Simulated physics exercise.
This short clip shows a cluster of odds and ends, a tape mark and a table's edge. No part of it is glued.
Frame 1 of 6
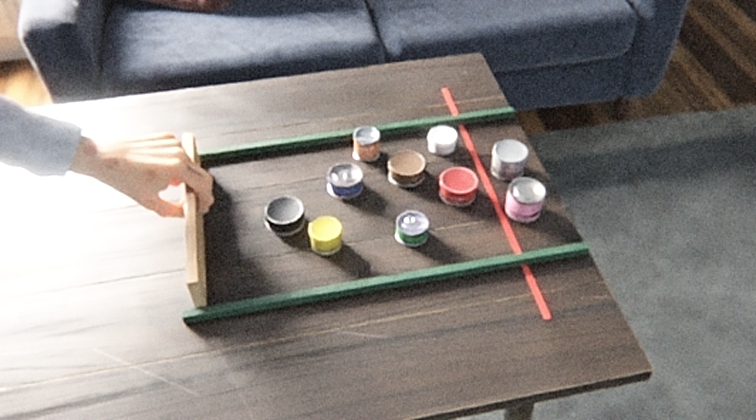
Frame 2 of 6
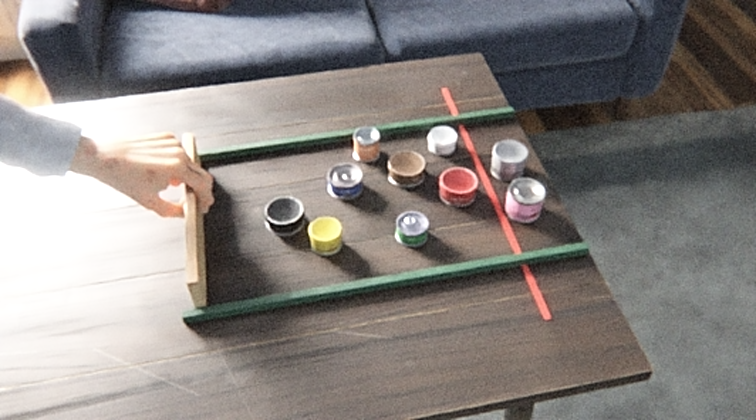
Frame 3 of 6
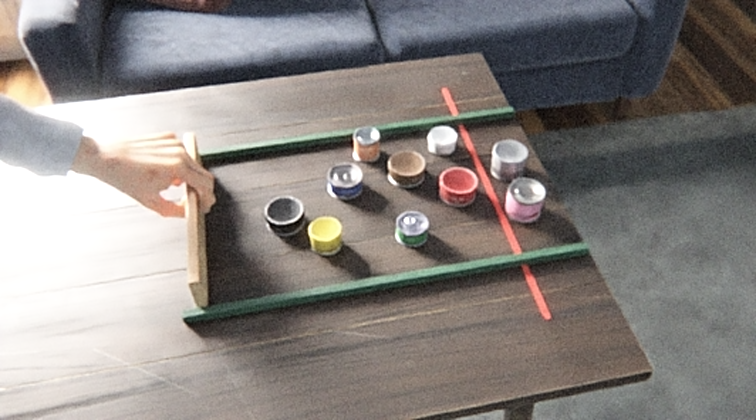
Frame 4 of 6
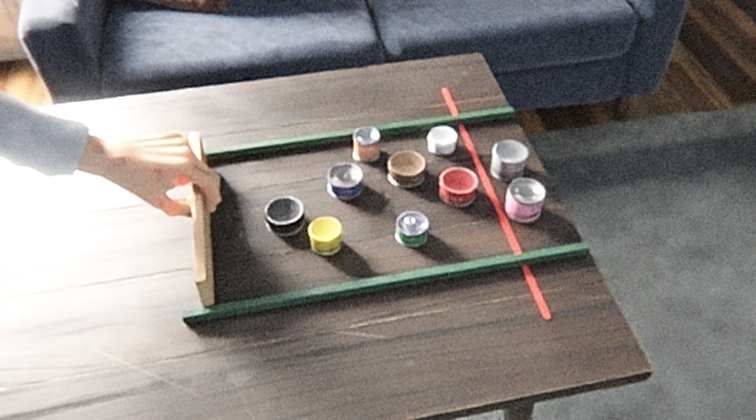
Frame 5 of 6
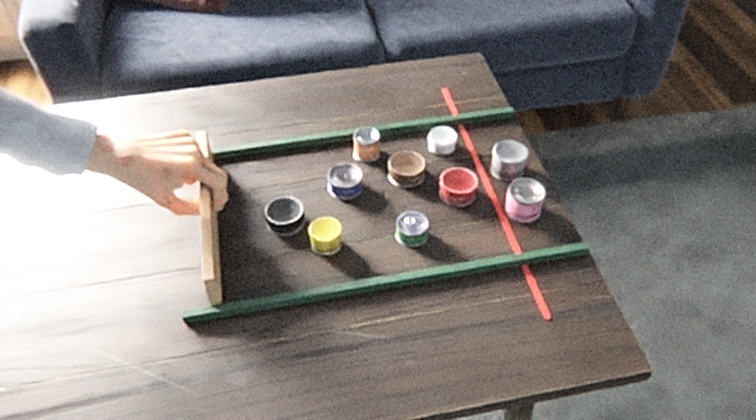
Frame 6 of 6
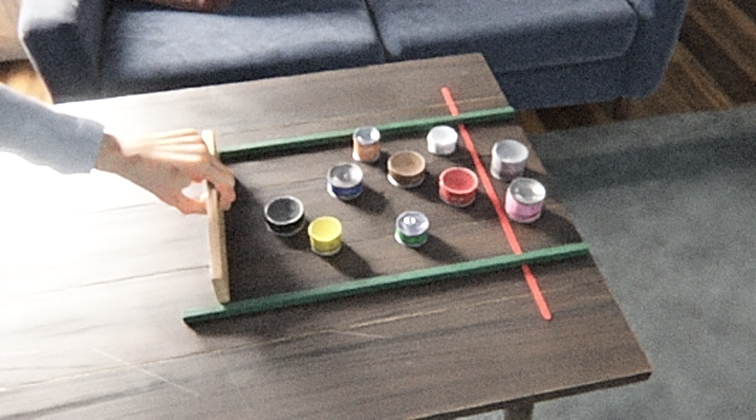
On a dark wooden table beside a blue sofa, a hand at the left slides a wooden board slightly to the right between two green strips, while the scattered small pots and tins near a red tape line stay still.
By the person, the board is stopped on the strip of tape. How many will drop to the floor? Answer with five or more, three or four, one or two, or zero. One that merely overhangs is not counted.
The count that falls is one or two.
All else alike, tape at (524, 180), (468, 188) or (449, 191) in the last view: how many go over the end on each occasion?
Tallies in the order given: 5, 0, 0.
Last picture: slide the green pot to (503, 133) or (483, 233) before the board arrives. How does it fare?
Place by place, it goes down, then holds its place.
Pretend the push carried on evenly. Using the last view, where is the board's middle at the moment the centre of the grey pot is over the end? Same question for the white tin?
The middle sits near (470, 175) for the first and near (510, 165) for the other.
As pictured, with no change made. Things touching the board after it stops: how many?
5 in contact.
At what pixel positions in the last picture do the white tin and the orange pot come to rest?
Listed in order, first is (503, 128) and the other is (478, 126).
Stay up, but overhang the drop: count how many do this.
Things overhanging at the end: 2.
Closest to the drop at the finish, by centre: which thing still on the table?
I'd go with the red tin.
A little later, none off yet; grey pot at rest near (509, 161); pink tin at rest near (525, 201); white tin at rest near (442, 142).
When it is over, the number that fall off is one or two; down, grey pot.
